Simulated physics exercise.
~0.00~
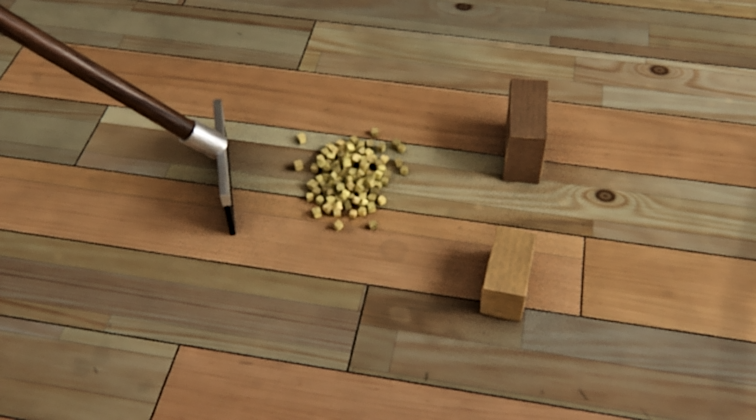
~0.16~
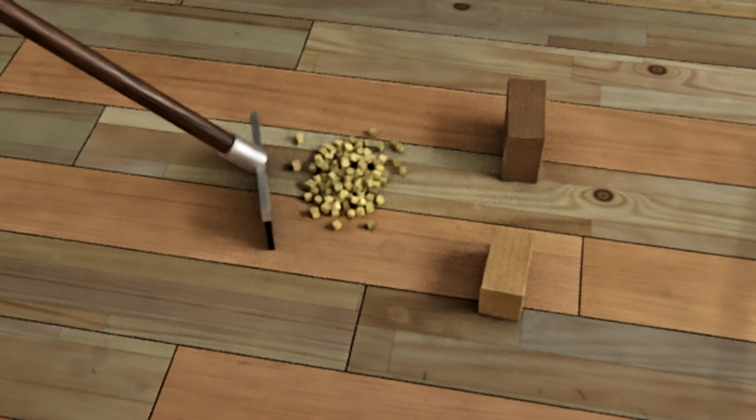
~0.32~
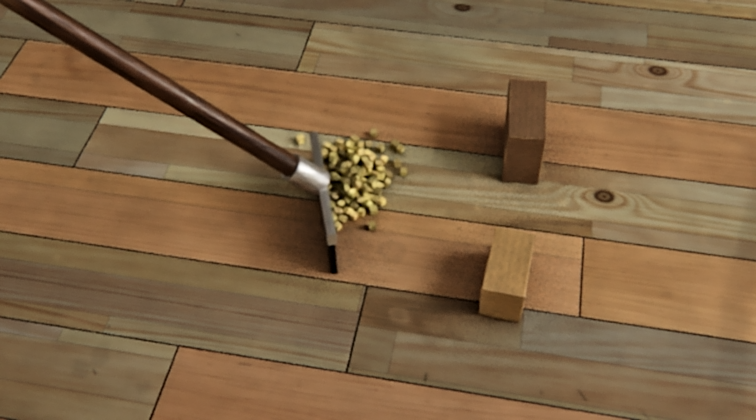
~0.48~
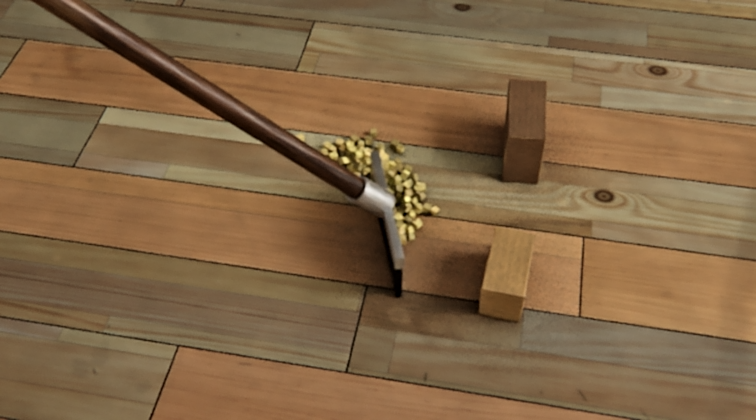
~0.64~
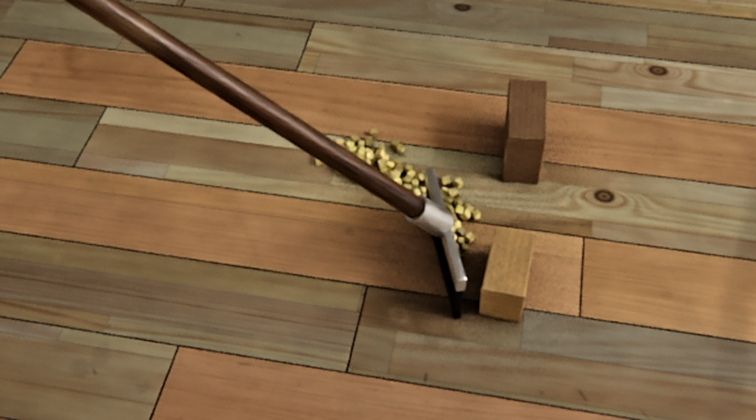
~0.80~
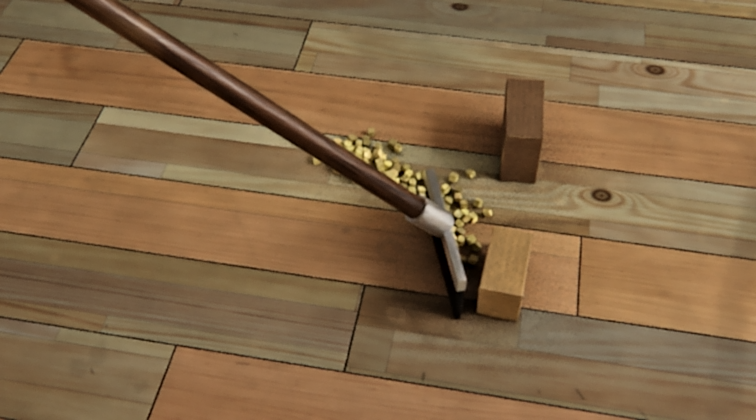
A squeegee on a long brown handle moves right across a wooden plank floor into a pile of small yellow cubes, spreading them toward two wooden blocks, then stops beside the nearer block with the cubes still short of the gap.
